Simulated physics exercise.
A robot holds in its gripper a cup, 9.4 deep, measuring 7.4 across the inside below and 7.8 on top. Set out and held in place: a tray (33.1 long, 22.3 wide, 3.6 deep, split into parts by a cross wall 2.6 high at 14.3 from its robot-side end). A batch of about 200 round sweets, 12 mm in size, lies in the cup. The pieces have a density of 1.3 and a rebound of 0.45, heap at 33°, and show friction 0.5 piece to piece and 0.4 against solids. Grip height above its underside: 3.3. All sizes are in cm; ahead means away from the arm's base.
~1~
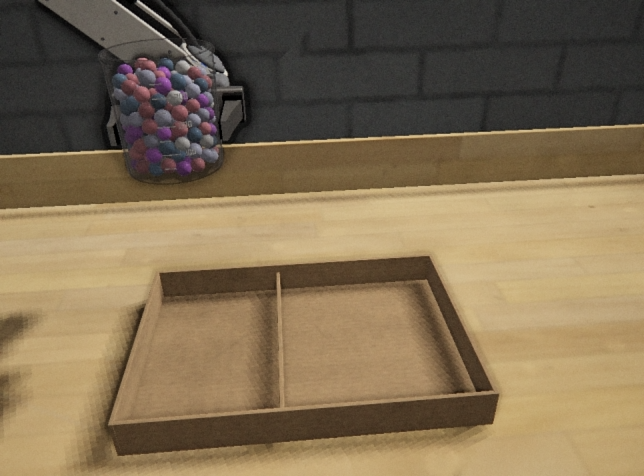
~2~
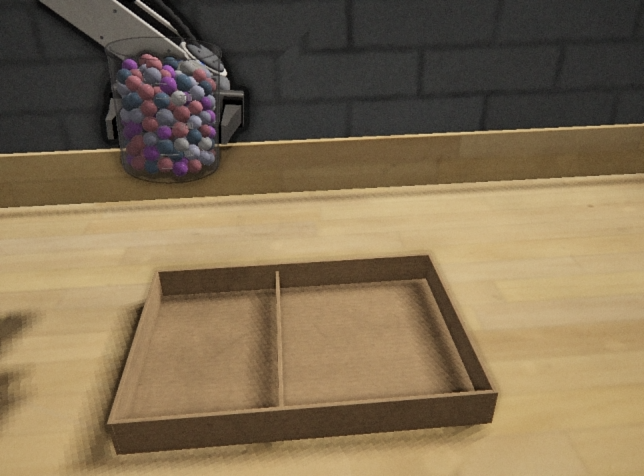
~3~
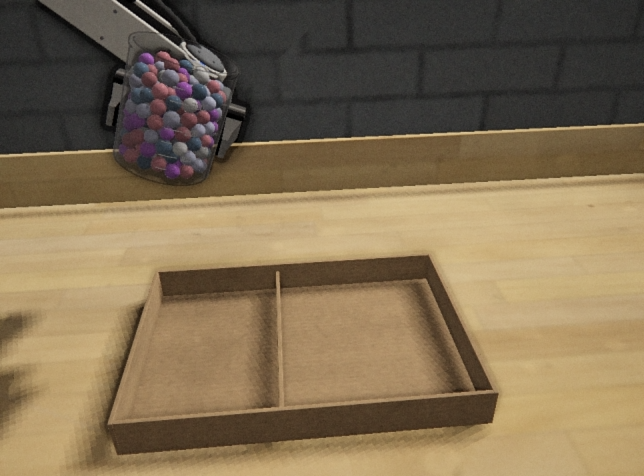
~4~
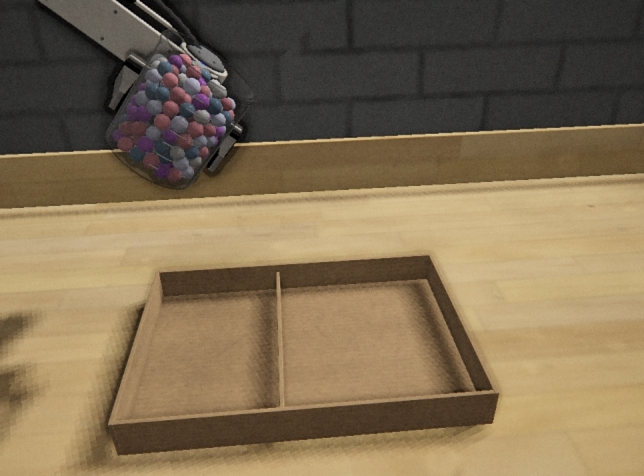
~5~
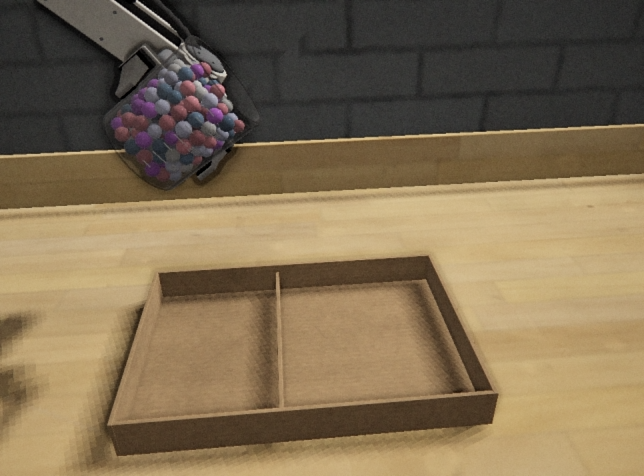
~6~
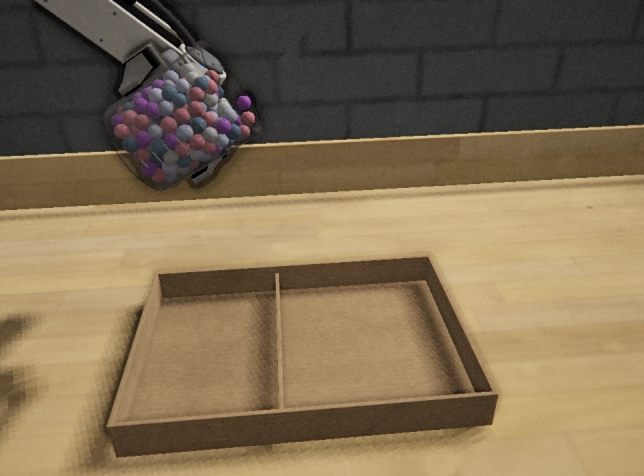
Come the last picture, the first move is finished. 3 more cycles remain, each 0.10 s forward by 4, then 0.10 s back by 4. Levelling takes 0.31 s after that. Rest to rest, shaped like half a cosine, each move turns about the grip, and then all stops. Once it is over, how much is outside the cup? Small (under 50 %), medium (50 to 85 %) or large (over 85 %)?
Small.
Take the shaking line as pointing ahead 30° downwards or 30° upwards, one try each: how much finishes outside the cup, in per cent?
Estimates, in order: 20 % then 55 %.
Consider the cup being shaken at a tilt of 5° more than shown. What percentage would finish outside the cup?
Near 45 %.
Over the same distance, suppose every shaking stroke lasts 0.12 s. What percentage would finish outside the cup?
About 30 per cent in that case.
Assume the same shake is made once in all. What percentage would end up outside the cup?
My guess is near 20 per cent.
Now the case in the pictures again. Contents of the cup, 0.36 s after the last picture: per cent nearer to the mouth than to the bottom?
Around 60 per cent of it.
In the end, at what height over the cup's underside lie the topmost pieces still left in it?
Around 7.0 centimetres above the underside.
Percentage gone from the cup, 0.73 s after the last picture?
Some 40 per cent.
Then, 0.36 s on, tilted 60° forward, highest piece 29 above the table; 158 in the cup, 26 in the far-side part, 2 in the robot-side part, 17 in flight or on a rim.
Then, 0.73 s on, tilted 38° forward, highest piece 29 above the table; 124 in the cup, 56 in the far-side part, 5 in the robot-side part, 3 on the table or floor, 15 in flight or on a rim.
Then, 1.11 s on, level, highest piece 29 above the table; 124 in the cup, 65 in the far-side part, 7 in the robot-side part, 7 on the table or floor.
Then, 2.16 s on, level, highest piece 29 above the table; 124 in the cup, 65 in the far-side part, 7 in the robot-side part, 7 on the table or floor.
In the end, 124 in the cup, 65 in the far-side part, 7 in the robot-side part, 7 on the table or floor. That is 39 % outside the cup.
